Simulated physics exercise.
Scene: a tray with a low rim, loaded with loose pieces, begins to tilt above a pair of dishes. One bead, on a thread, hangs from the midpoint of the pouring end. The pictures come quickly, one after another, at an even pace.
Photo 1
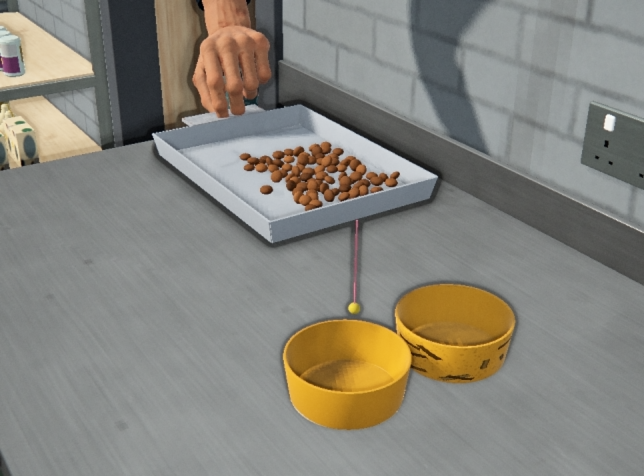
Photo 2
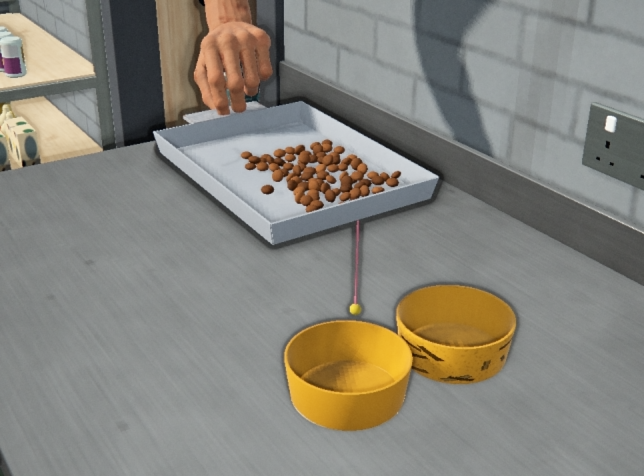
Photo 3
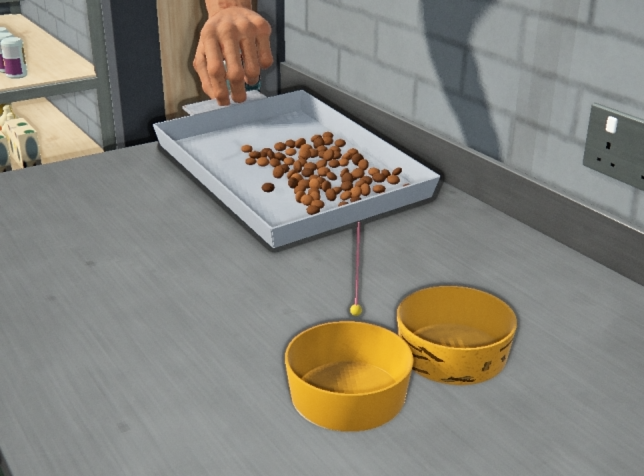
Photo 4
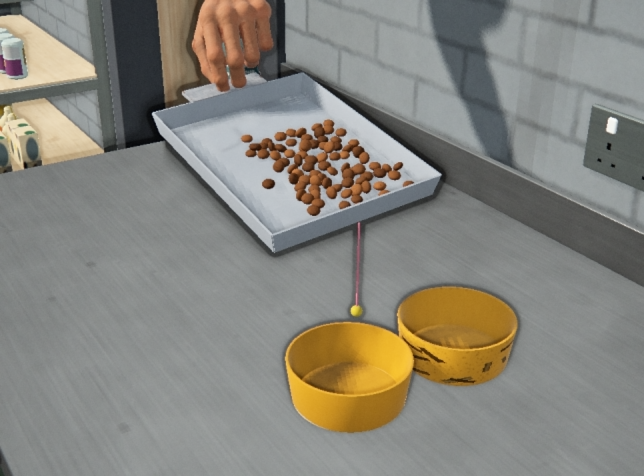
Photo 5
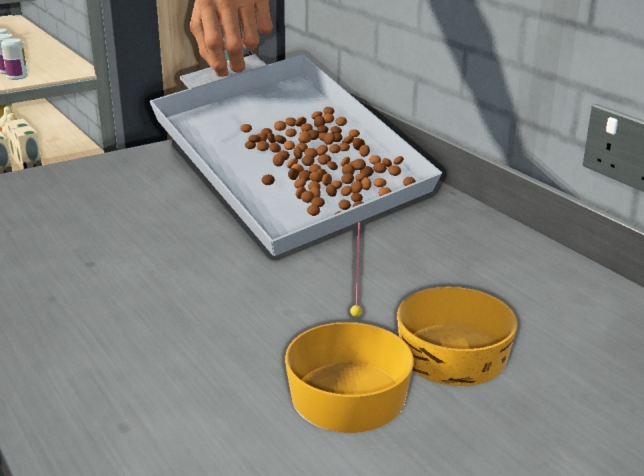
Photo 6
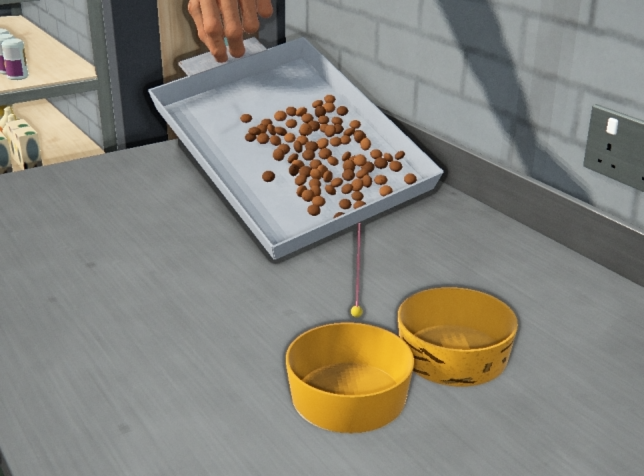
A hand raising the back of a grey tray of brown kibble, tilting it steeper above two yellow bowls on a counter.
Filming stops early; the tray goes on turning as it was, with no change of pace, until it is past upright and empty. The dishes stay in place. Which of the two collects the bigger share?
Greater load: Left.
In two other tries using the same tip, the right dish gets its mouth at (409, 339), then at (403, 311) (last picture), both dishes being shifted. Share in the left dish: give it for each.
You'd get 70 in a hundred first and 100 in a hundred after that.
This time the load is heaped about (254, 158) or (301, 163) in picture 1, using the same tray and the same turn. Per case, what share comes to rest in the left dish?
The first gives 40 %, the second 50 %.
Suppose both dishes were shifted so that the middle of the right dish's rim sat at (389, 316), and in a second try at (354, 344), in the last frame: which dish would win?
Note: Try one - the dish on the left side; try two - the dish on the right side.
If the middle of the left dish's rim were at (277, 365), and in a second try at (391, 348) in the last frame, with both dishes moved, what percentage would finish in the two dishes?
Estimates in order: 90 percent, 10 percent.
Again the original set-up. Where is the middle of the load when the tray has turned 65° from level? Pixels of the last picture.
Look close to (312, 224) in the last picture.
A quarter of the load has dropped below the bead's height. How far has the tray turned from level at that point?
At about 95°.
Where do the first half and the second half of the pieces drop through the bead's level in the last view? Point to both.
Points: About (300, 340), then about (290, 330).
Shortly afterwards, tray tipped steeply; all but a few on the tray; only a few in the air.
Next, tray tipped past a quarter turn; near a third on the tray; near a quarter in the left dish; near a quarter outside both; a little in the air.
Some moments later, tray tipped past a quarter turn; near half in the left dish; near half outside both.
In the end, tray tipped past a quarter turn; near half in the left dish; none at all in the right dish; near half outside both.
